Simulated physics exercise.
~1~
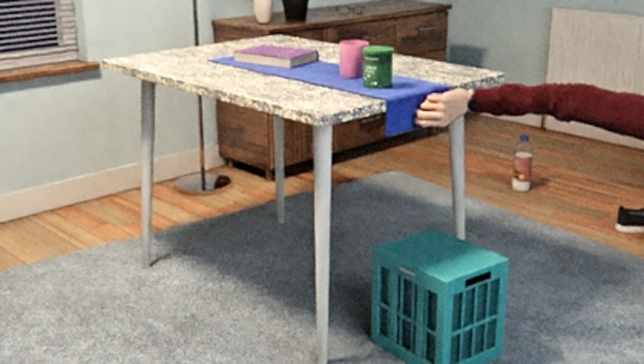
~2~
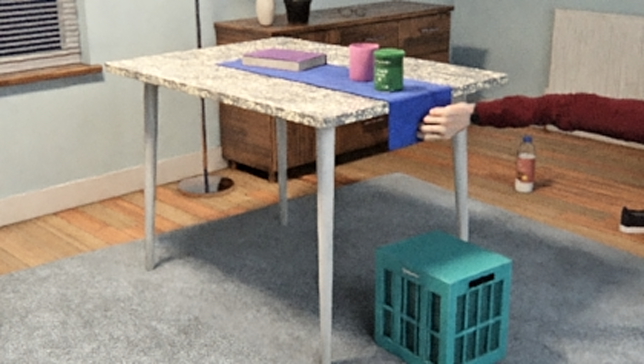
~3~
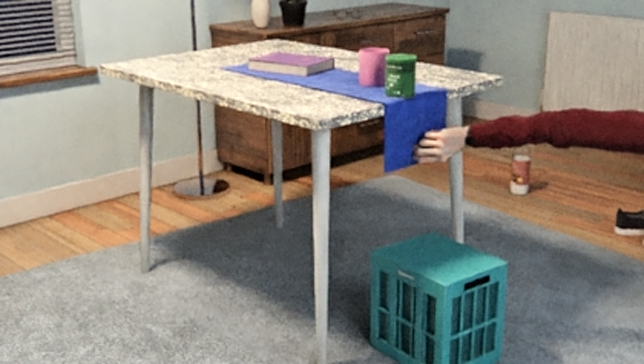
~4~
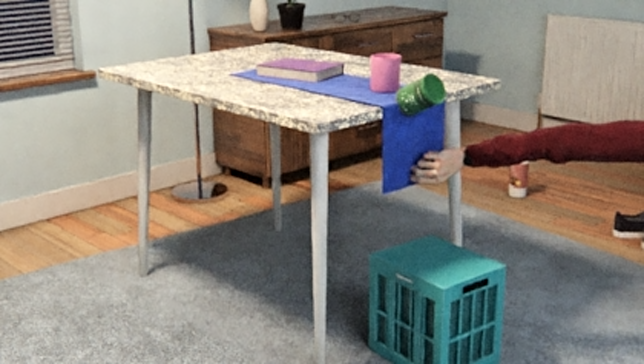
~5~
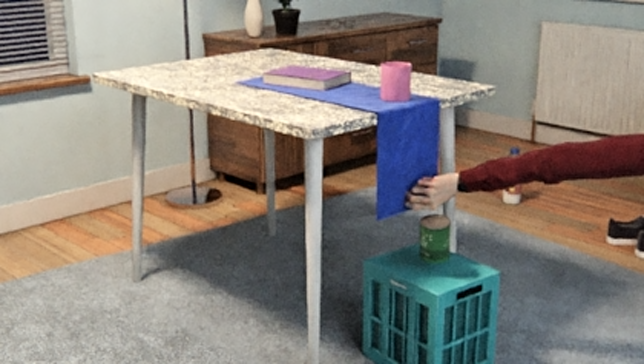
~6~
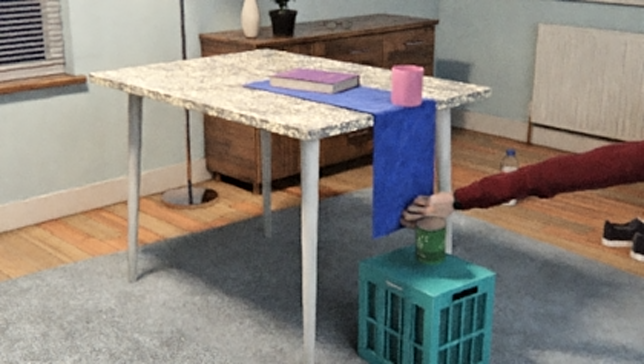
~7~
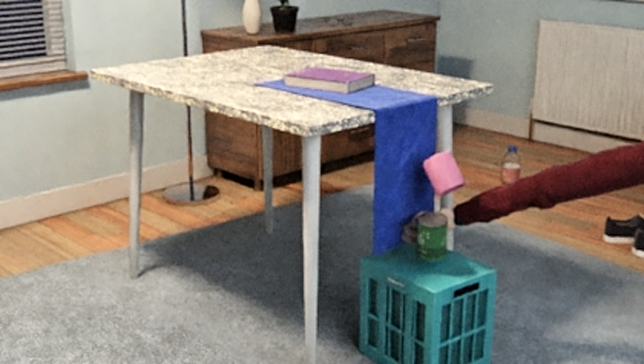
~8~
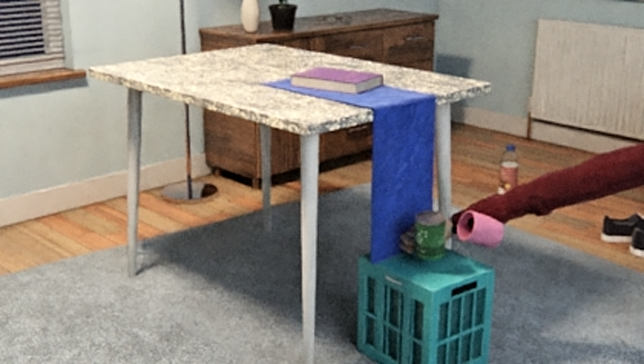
A hand pulled a blue cloth down over the end of a table toward a turquoise crate, dragging a book and two containers along; the green tin tipped off onto the crate, then the pink mug fell too, while the purple book stayed on the table.
